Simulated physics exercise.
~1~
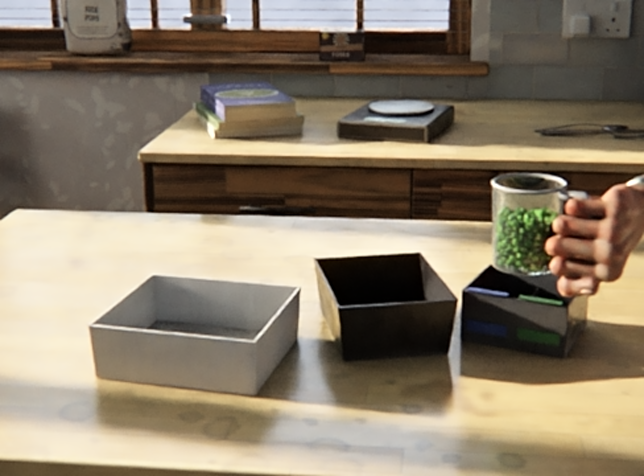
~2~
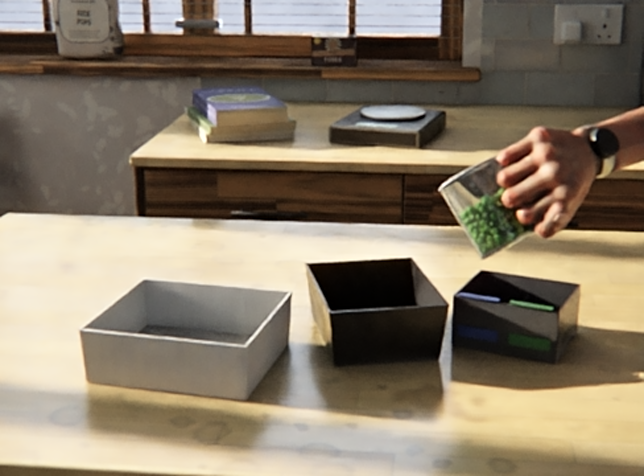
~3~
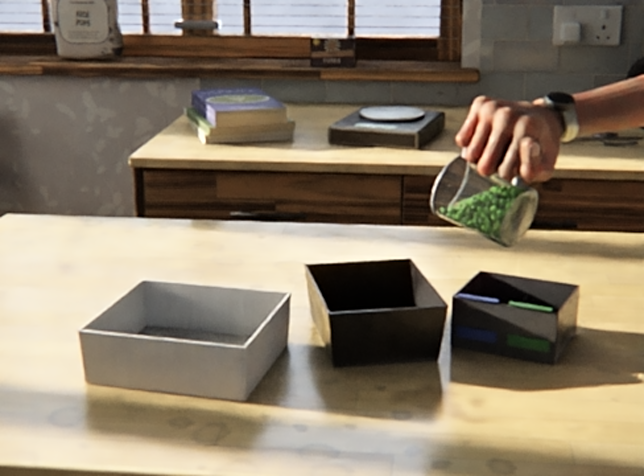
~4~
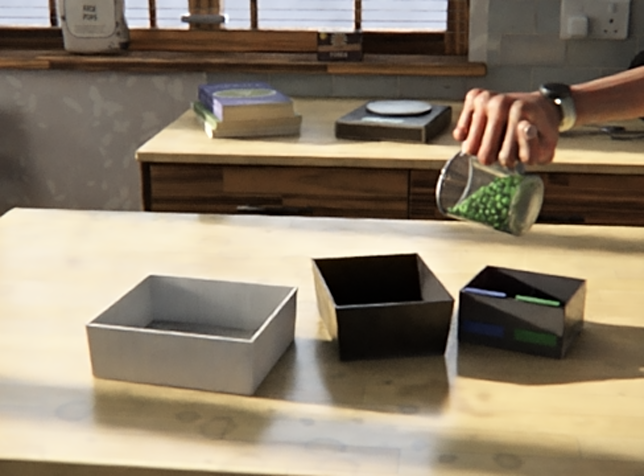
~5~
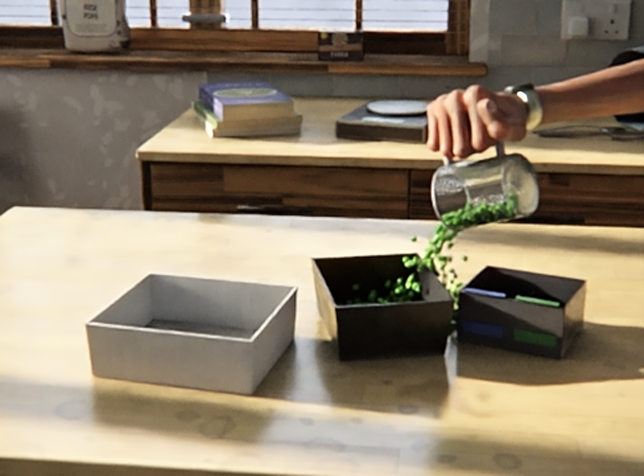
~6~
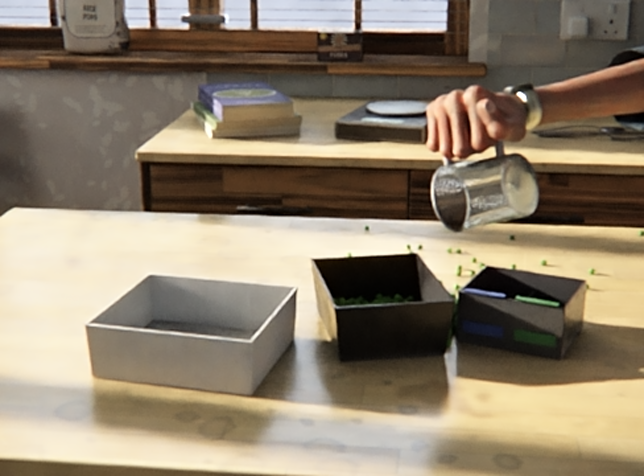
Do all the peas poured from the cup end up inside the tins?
No, a good share of them lands in the black tin, but many miss the tins and end up outside, with some seen scattered on the table.
